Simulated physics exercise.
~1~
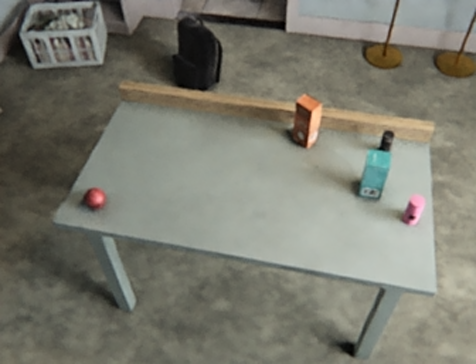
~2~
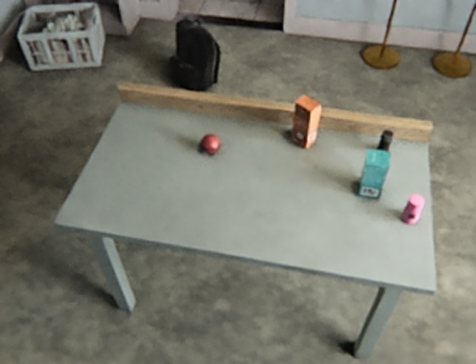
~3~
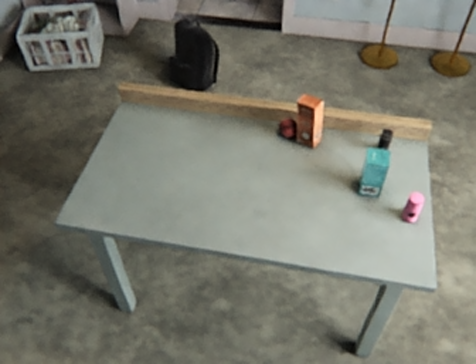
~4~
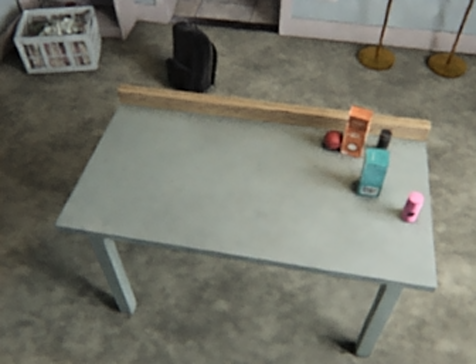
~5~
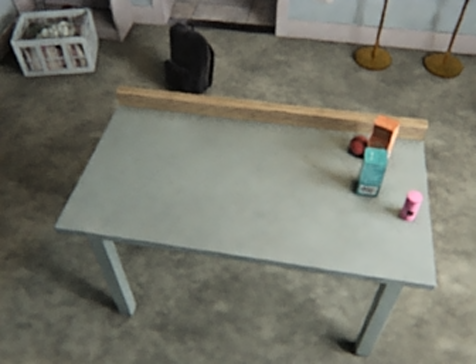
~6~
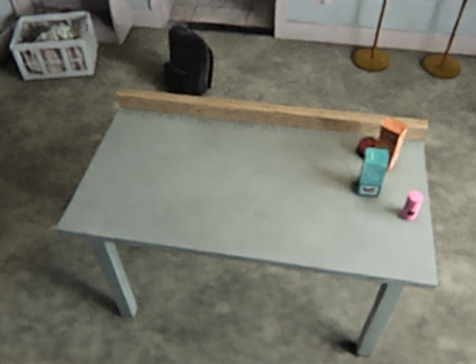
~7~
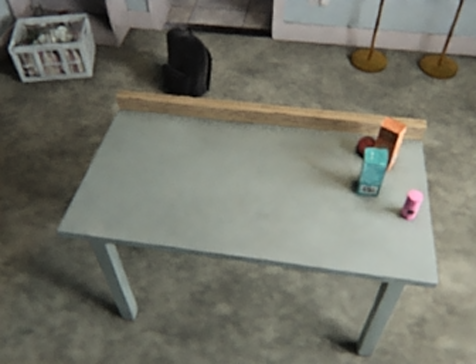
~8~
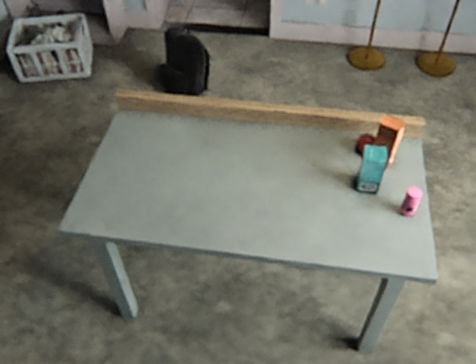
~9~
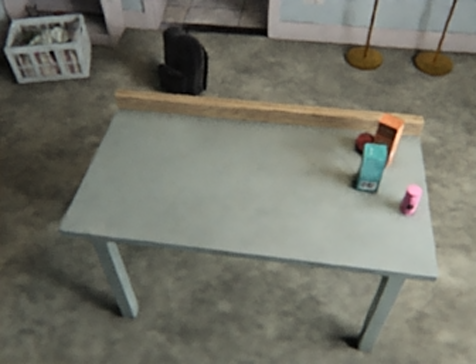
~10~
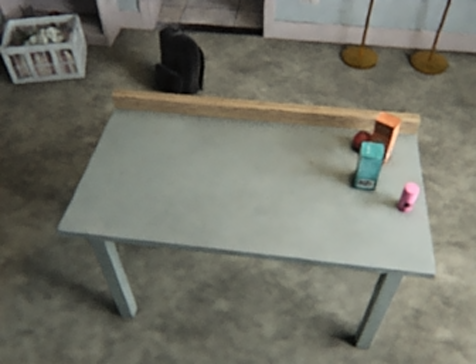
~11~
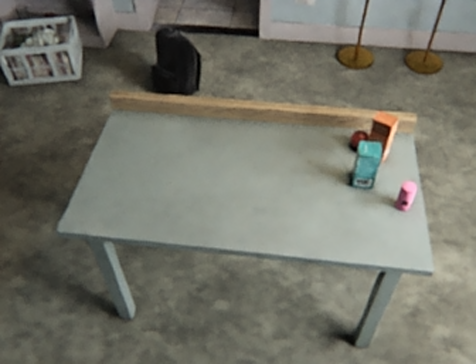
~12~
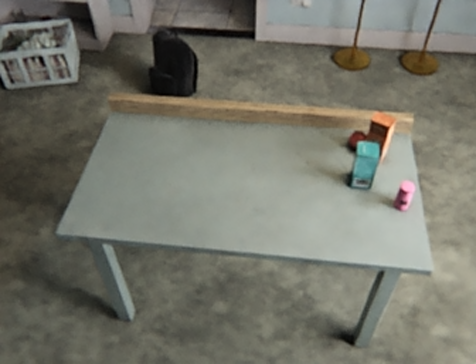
In the video, a red ball rolls across a gray table toward the far rail and meets an orange carton, pushing it right toward a black shaker. The carton ends leaning near the rail beside the ball, behind a turquoise carton, while a pink shaker stays put.
